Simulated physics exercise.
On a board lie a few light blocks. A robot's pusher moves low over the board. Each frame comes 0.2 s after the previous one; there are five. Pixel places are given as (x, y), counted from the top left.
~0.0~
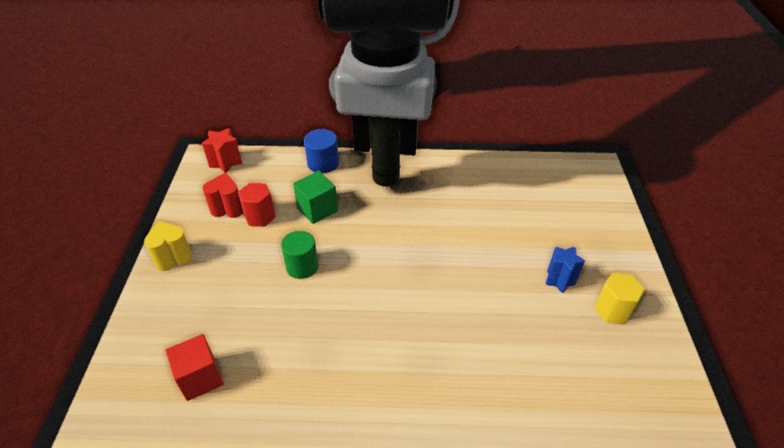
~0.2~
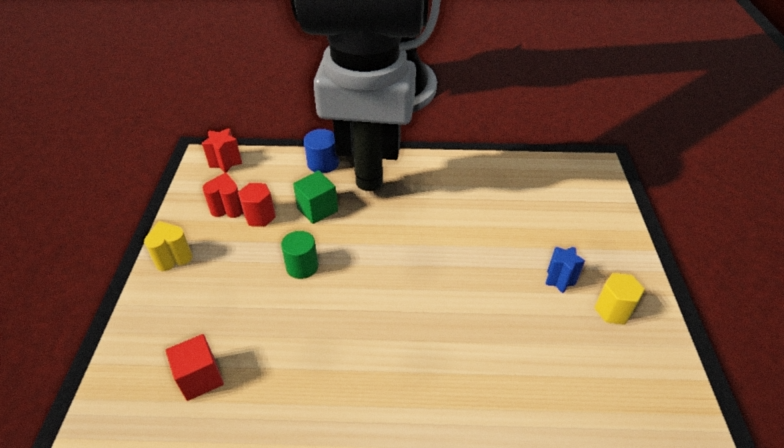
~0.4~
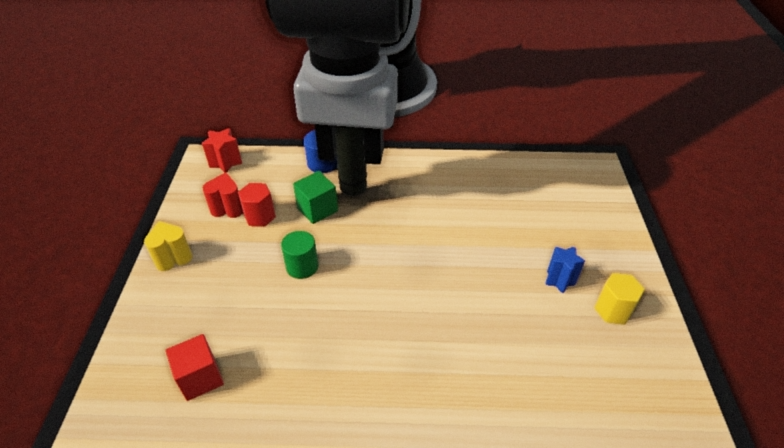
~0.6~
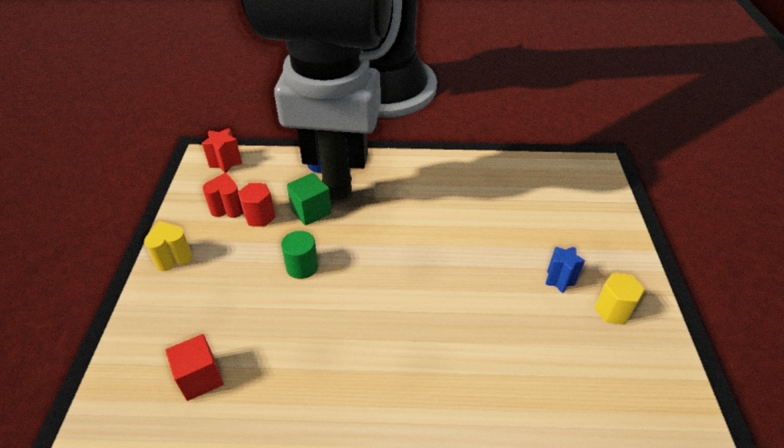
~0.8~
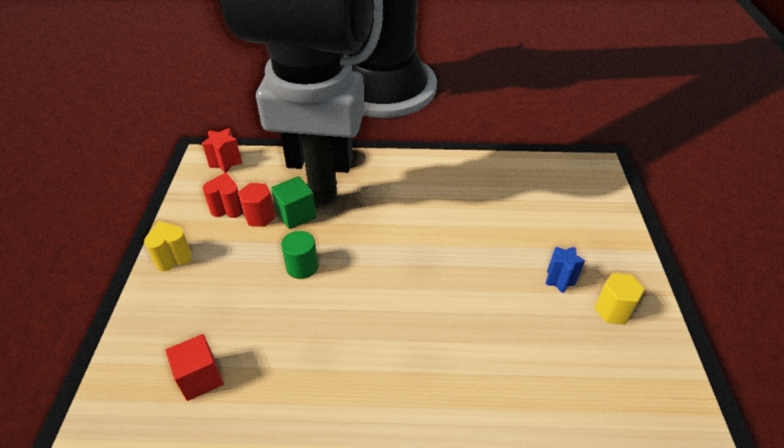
A robot arm moving left across a wooden board, its pusher nudging a green cube toward the red blocks beside it.
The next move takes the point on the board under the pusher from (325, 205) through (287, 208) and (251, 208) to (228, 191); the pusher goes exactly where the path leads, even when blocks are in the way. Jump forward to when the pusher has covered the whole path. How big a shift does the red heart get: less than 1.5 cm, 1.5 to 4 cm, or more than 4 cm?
Shift of 1.5 to 4 cm.
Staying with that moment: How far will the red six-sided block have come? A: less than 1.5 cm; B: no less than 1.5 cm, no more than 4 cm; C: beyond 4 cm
C (beyond 4 cm)
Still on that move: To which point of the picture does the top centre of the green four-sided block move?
It is at (220, 201).
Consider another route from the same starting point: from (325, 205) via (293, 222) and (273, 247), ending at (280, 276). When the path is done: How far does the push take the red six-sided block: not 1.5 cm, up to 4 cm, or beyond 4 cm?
Its final spot will lie more than 4 cm from the current one.
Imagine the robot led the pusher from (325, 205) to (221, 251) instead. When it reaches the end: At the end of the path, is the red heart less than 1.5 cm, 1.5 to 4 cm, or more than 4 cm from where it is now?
Goes 1.5 to 4 cm.
On the path given first. One third of the way, pusher (285, 198); red heart (207, 186), turned 60° clockwise; red six-sided block (221, 204), turned 15° anticlockwise; green four-sided block (253, 194).
Two thirds of the way, pusher (248, 198); red heart (204, 186), turned 75° clockwise; red six-sided block (192, 217), turned 30° anticlockwise; green four-sided block (221, 201), turned 20° anticlockwise.
At the end, pusher (225, 181); red star block still; red heart (196, 184), turned 35° clockwise; red six-sided block (191, 217), turned 30° anticlockwise; green four-sided block (220, 201), turned 25° anticlockwise.
